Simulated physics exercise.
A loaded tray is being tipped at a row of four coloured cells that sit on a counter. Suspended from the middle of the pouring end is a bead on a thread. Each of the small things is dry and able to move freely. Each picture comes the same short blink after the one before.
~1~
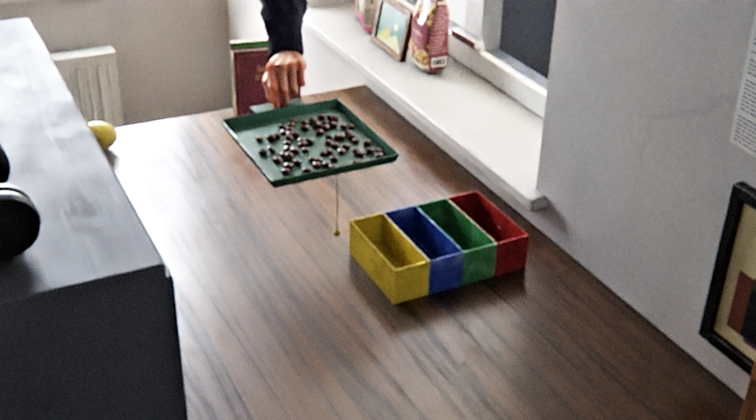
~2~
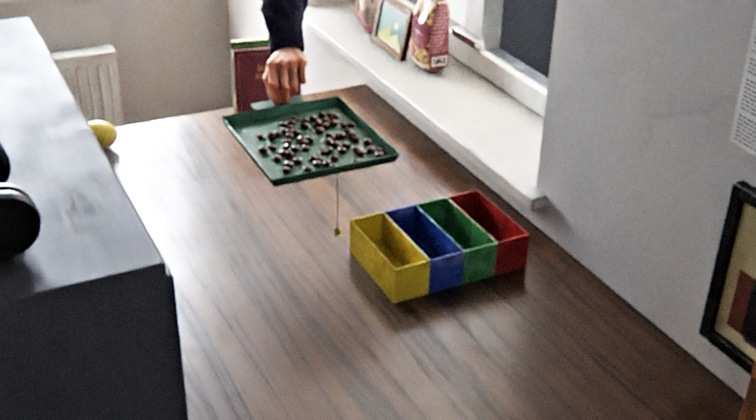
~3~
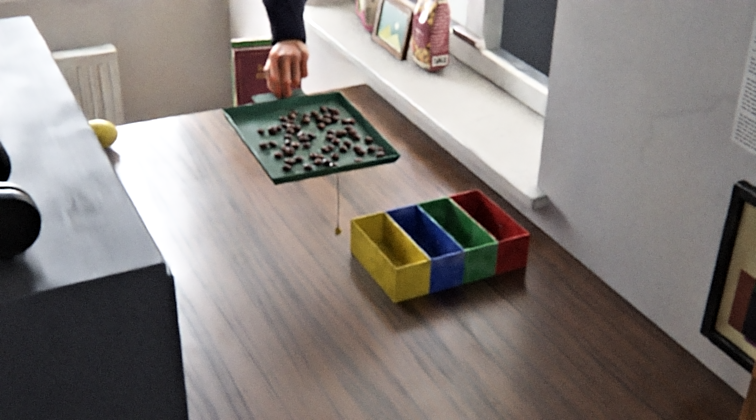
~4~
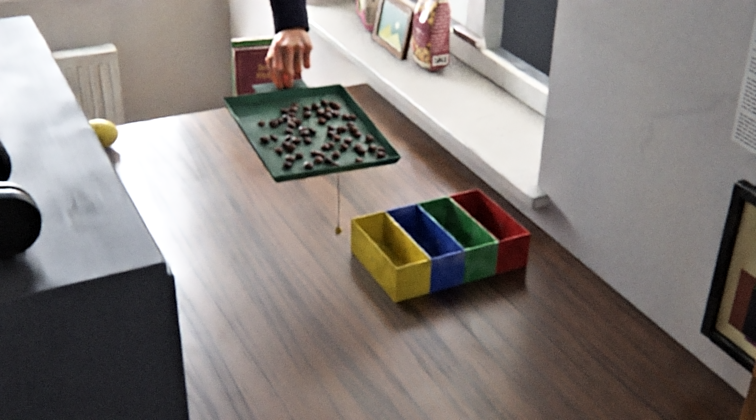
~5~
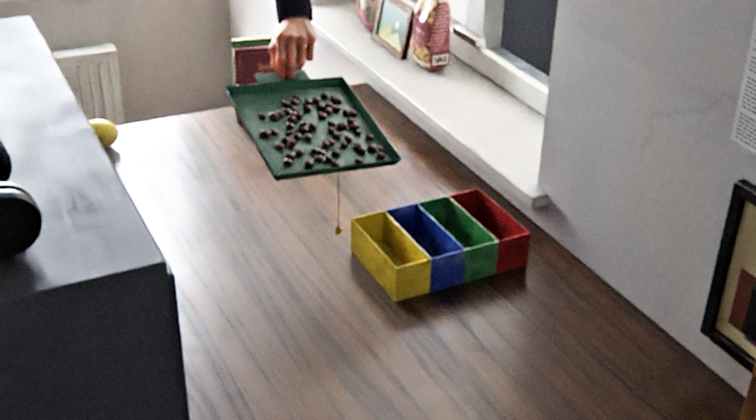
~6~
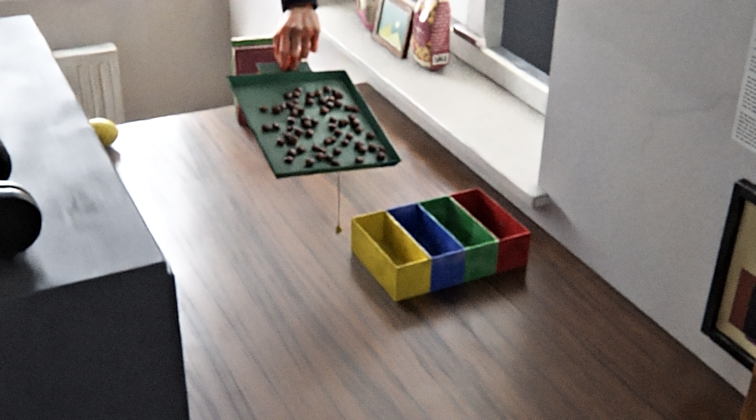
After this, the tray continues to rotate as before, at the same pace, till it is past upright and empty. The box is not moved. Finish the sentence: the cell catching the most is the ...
... Yellow cell.
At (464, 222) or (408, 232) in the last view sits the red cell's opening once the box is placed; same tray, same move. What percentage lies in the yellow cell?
Trial 1 around 20 percent, trial 2 around 0 percent.
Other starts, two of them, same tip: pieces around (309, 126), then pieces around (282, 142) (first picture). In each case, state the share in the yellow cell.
In order, roughly 60 % and 60 %.
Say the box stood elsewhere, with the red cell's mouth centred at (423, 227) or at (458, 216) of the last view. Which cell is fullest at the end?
Going by the two tries in order: The green cell, then blue.
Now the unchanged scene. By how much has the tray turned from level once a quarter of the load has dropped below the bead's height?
The angle is around 75°.
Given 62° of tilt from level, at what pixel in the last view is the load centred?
The centre of the load shows up near (371, 162) in the last view.
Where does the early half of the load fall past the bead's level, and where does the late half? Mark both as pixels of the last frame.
(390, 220), then (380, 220).
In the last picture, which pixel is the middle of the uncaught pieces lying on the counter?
Look around (329, 288) in the last picture.
Soon, tray tipped steeply; most on the tray; a small part falling or outside the box.
A while on, tray tipped past a quarter turn; a stray few on the tray; about half in the yellow cell; about a quarter in the blue cell; about a quarter falling or outside the box.
Towards the end, tray tipped past a quarter turn; about two thirds in the yellow cell; about a quarter in the blue cell; about a quarter falling or outside the box.
Finally, tray tipped past a quarter turn; about two thirds in the yellow cell; about a quarter in the blue cell; none in the green cell; none in the red cell; about a quarter outside the box.
